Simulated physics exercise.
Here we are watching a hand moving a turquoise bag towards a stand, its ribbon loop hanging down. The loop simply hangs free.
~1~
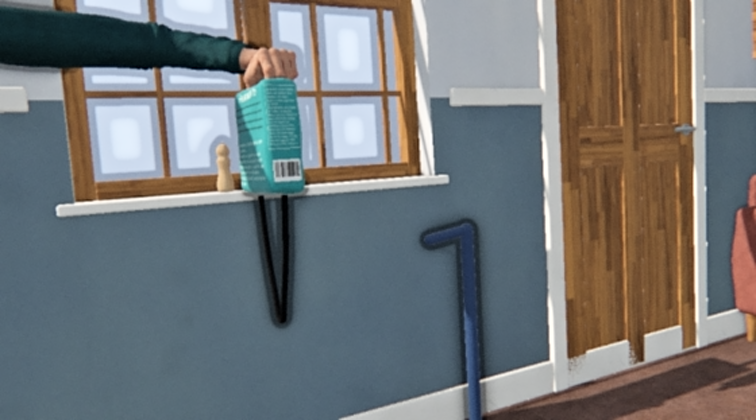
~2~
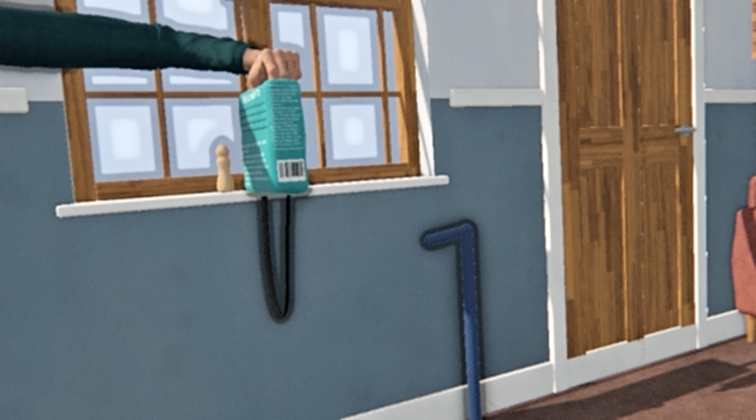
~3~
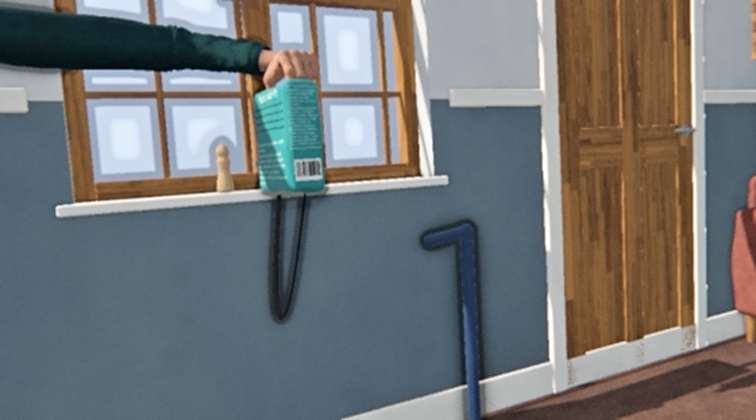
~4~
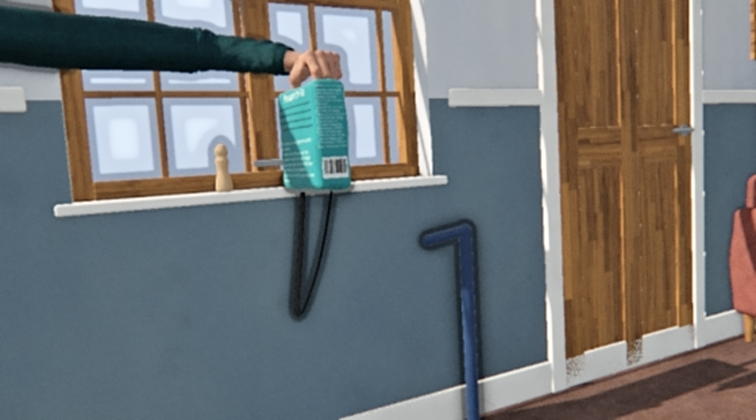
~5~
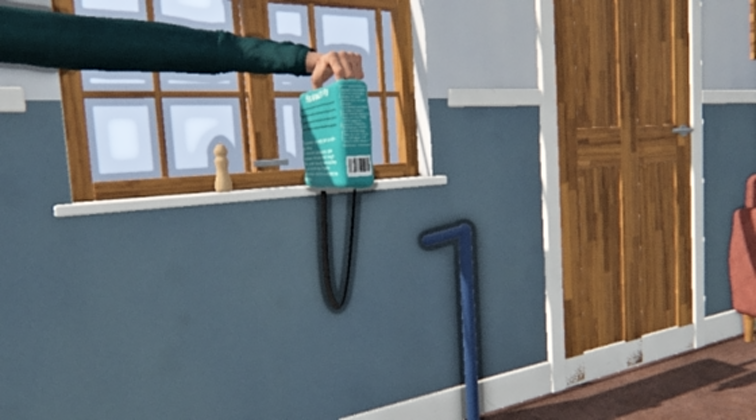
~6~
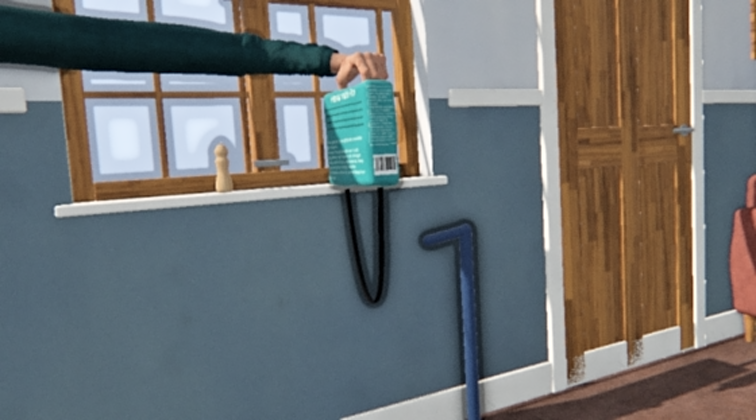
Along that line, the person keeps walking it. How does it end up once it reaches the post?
At the post it hangs up on the hook.
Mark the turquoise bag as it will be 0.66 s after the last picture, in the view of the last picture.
Estimated centre: (441, 134).
Then, 0.66 s on from there, bag over the post near (441, 134).
Then, 1.20 s on from there, bag past the post near (500, 131).
In the end, bag past the post near (529, 130); loop tight round the post, hand stopped. The turquoise bag gets caught.
